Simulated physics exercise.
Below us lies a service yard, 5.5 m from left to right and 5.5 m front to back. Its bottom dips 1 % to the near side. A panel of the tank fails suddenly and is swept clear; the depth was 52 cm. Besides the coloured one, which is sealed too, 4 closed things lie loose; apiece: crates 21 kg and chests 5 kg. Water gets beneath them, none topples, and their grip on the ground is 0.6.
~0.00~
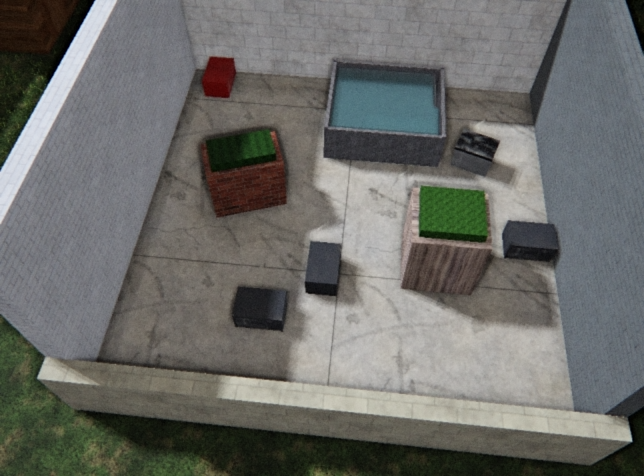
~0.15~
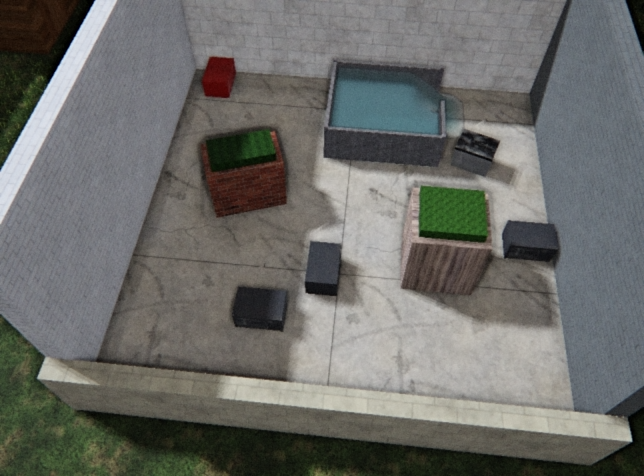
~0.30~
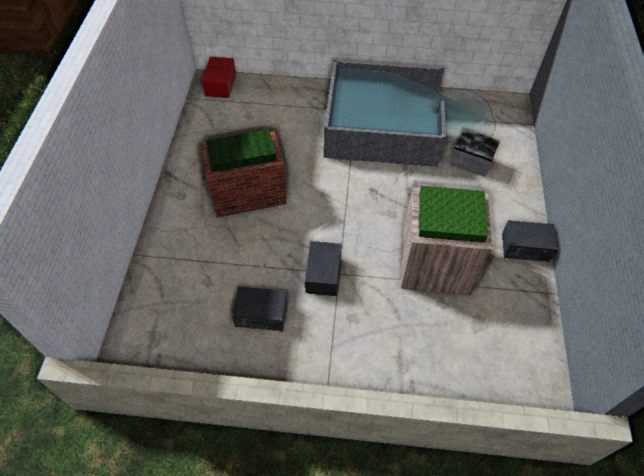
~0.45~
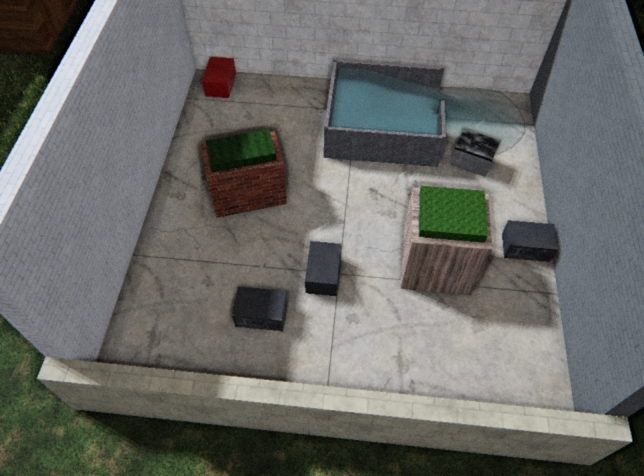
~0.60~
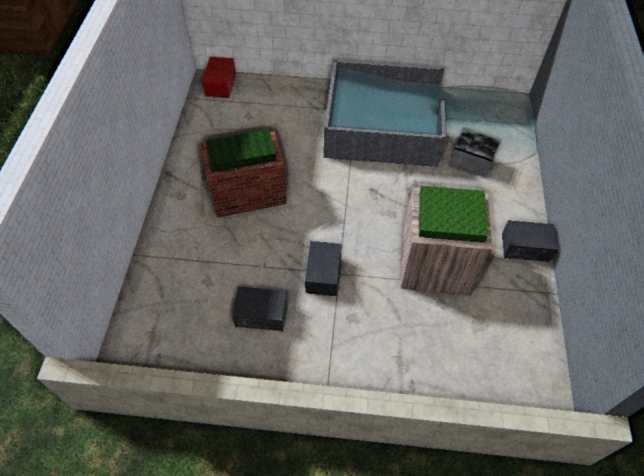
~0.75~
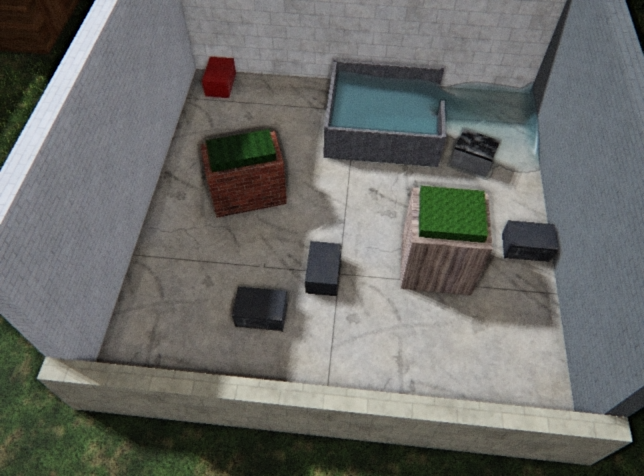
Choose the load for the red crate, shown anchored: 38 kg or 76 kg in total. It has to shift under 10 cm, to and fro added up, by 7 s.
For it, the smaller load will do.
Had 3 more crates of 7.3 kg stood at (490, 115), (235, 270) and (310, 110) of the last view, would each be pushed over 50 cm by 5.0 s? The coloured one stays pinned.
In that order: More, short of it, less.
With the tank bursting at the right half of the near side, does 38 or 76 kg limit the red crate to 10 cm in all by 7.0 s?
Then the smaller load will do.
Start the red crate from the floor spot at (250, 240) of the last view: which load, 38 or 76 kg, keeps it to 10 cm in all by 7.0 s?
The smaller is enough.
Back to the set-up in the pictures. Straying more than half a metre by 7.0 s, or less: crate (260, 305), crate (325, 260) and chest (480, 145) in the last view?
In that order: Less, under, more.
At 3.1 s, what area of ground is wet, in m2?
Some 11.5 m2.
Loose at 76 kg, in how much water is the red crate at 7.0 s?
About 3 cm.
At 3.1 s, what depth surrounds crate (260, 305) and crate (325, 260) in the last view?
Roughly 0 and 0 cm.
After 1.4 s the red crate would be 0 cm from its start with 38 kg and 0 cm from its start with 76 kg; 0 cm of water round it then.
After 3.1 s the red crate would be 0 cm from its start with 38 kg and 0 cm from its start with 76 kg; 0 cm of water round it then.
After 4.9 s the red crate would be 0 cm from its start with 38 kg and 0 cm from its start with 76 kg; 3 cm of water round it then.
After 7.0 s the red crate would be 0 cm from its start with 38 kg and 0 cm from its start with 76 kg; 3 cm of water round it then.
